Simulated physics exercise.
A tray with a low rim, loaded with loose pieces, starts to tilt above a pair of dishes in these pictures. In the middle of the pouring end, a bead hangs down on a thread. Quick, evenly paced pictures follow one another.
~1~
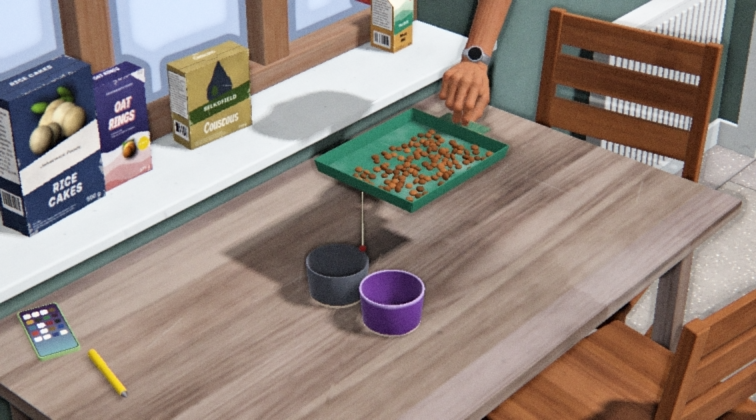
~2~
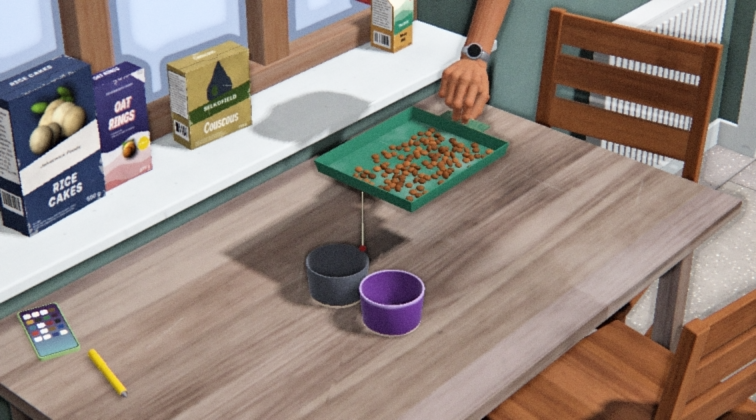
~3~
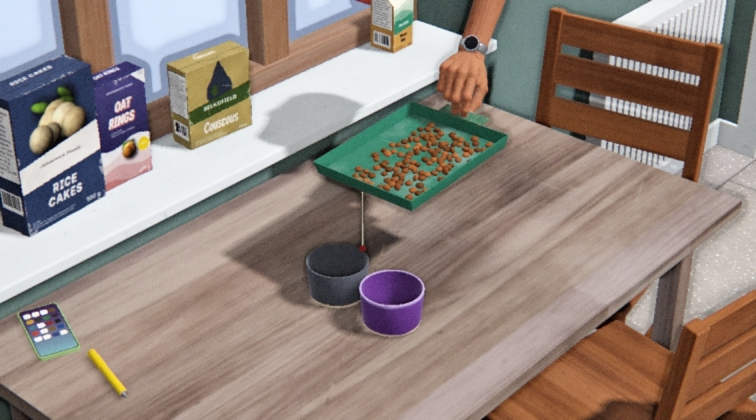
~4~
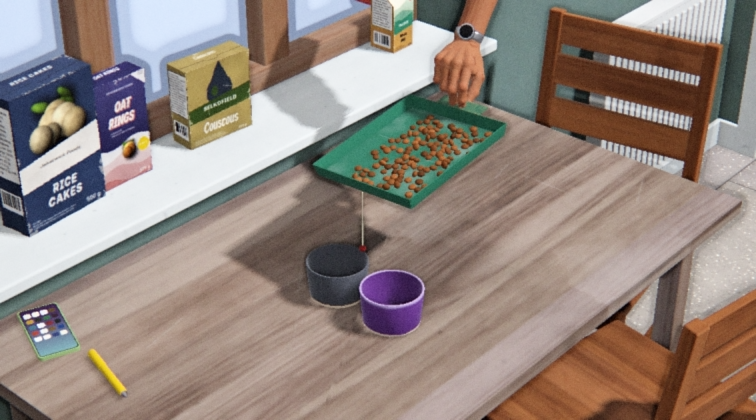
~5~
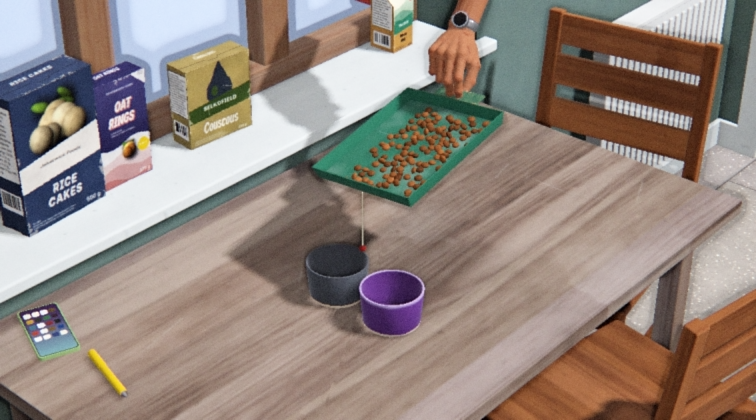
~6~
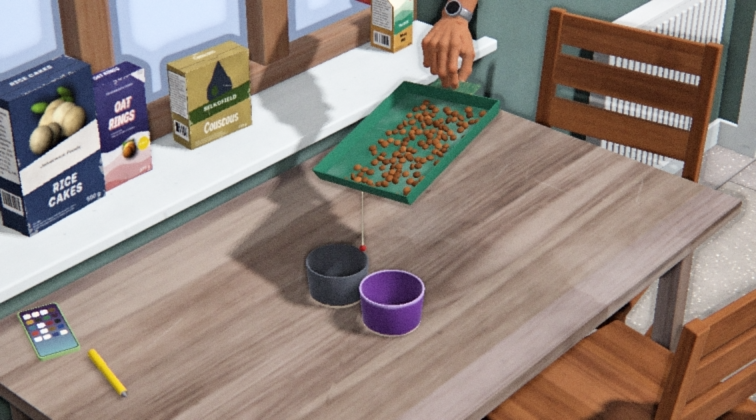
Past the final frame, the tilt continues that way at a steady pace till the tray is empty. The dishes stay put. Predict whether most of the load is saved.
The dishes will gather a lesser portion.
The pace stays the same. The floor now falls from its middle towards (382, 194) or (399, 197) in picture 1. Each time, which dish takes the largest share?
On the first try it's the right-side dish, on the second the right-side dish.
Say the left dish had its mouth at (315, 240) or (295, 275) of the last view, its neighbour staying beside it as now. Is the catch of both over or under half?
In order, they'd catch a major share, and next a minor share.
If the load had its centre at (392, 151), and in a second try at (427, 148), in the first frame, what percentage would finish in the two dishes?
It's 20 percent the first time and 20 percent the second.
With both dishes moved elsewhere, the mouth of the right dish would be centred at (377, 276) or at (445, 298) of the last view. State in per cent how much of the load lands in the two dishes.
Trial 1 70%, trial 2 0%.
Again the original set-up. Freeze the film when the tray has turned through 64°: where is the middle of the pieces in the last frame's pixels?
Near the pixel (342, 173).
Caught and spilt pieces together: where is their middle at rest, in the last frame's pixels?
Centre at rest: Close to (316, 275).
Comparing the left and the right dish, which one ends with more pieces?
More ends in left.
Just after the last frame, tray tipped steeply; almost all on the tray; about a tenth in the air.
A moment on, tray tipped past a quarter turn; roughly a quarter on the tray; roughly a quarter in the left dish; roughly half outside both; about a tenth in the air.
Further on, tray tipped past a quarter turn; roughly a third in the left dish; roughly two thirds outside both.
When it is over, tray tipped past a quarter turn; not one in the right dish; roughly a third in the left dish; roughly two thirds outside both.
